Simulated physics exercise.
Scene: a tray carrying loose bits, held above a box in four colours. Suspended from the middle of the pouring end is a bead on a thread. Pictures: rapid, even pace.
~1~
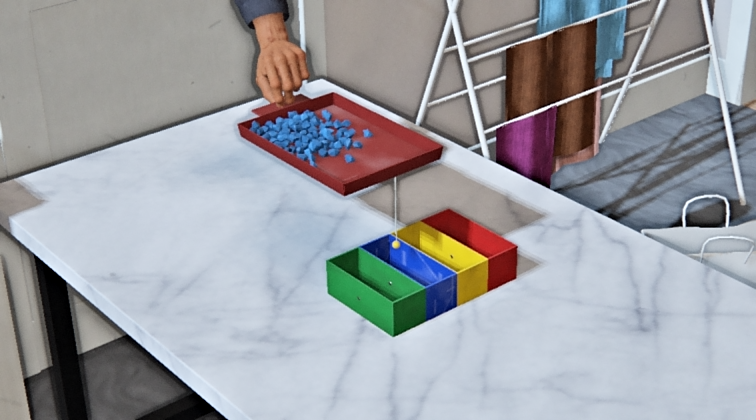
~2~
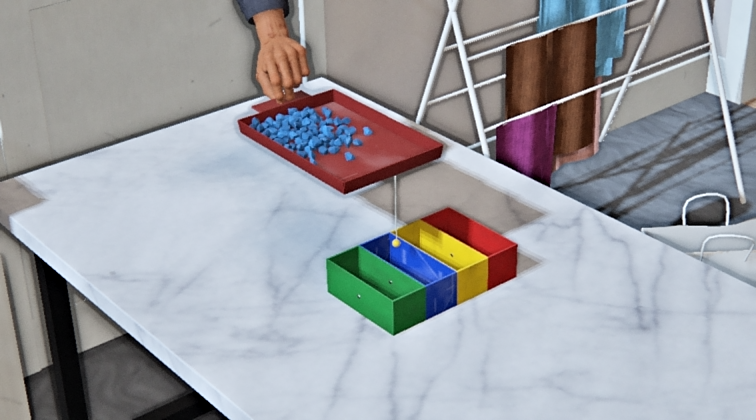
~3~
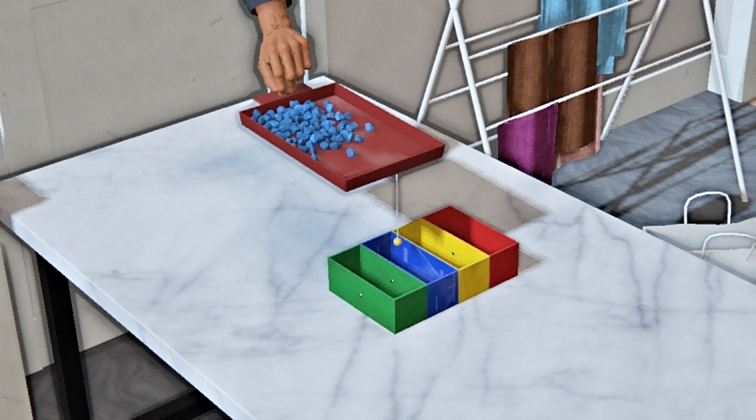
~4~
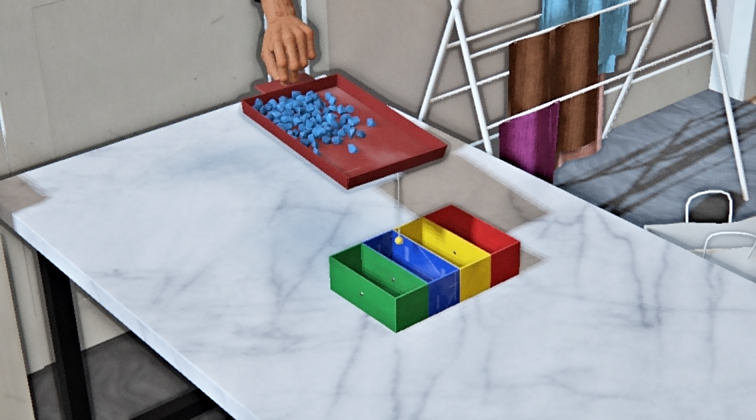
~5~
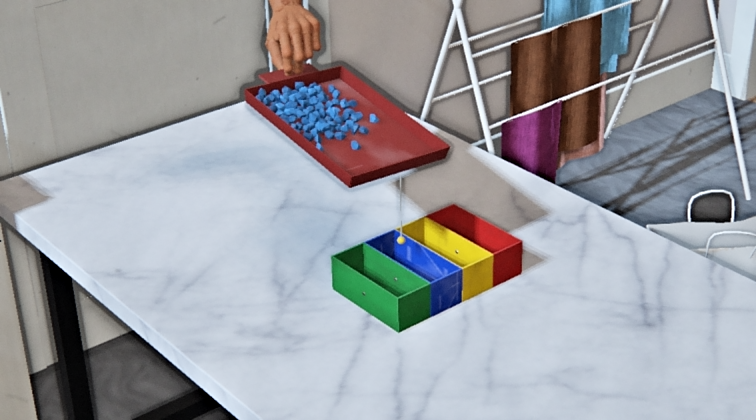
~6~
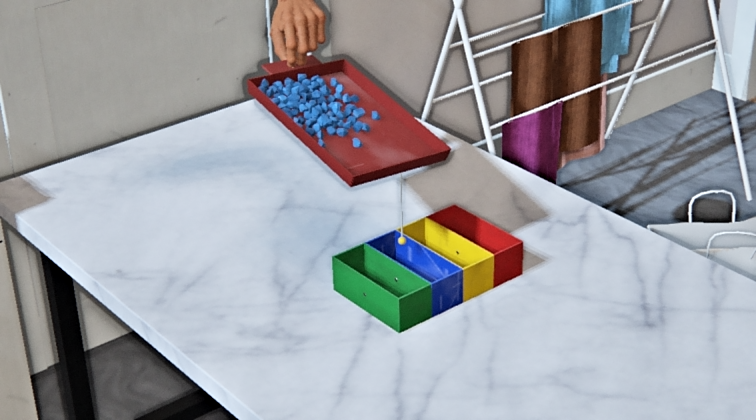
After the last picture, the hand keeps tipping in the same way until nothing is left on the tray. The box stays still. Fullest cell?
Yellow.
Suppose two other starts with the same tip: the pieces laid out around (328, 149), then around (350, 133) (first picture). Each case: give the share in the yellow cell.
Roughly 50 per cent, and 60 per cent.
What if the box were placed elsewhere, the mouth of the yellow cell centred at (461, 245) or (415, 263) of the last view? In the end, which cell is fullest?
Yellow, then red.
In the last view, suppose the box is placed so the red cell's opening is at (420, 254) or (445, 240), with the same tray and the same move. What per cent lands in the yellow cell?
Around 0 and around 20 per cent, in that order.
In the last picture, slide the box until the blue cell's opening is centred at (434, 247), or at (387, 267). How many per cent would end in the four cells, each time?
First about 100, then 80 per cent.
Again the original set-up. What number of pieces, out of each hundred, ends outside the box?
Some 10 percent of the load.
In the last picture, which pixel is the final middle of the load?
Somewhere around (457, 276) in the last picture.
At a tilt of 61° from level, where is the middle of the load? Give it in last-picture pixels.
The middle of the pieces shows up near (423, 152).
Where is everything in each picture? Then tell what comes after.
In the first picture, corners of the pouring end near (344, 183) and (440, 146), level; middle of the load near (304, 135), aquarium stones; bead on its thread near (396, 245); green cell near (409, 309); blue cell near (441, 294); yellow cell near (472, 280); red cell near (502, 265).
In the second picture, corners of the pouring end near (344, 181) and (441, 145), level; middle of the load near (304, 132).
In the third picture, corners of the pouring end near (346, 179) and (442, 144), tipped barely, lowest at the right corner; middle of the load near (305, 126).
In the fourth picture, corners of the pouring end near (349, 176) and (444, 145), tipped a little, lowest at the right corner; middle of the load near (307, 118).
In the fifth picture, corners of the pouring end near (352, 175) and (447, 146), tipped a little, lowest at the right corner; middle of the load near (310, 111).
In the sixth picture, corners of the pouring end near (354, 175) and (449, 148), tipped clearly, lowest at the right corner; middle of the load near (313, 105); green cell near (415, 305); blue cell near (447, 290); yellow cell near (478, 275); red cell near (508, 261).
Shortly afterwards, tray tipped steeply; the bulk on the tray; a little in the red cell; only a few in the blue cell; a little falling or outside the box.
Next, tray tipped past a quarter turn; near a third on the tray; near a quarter in the yellow cell; a little in the red cell; a little in the blue cell; near a quarter falling or outside the box.
Some moments later, tray tipped past a quarter turn; near half in the yellow cell; near a quarter in the blue cell; near a quarter in the red cell; a little falling or outside the box.
In the end, tray tipped past a quarter turn; near half in the yellow cell; near a quarter in the blue cell; near a quarter in the red cell; none at all in the green cell; a little outside the box.
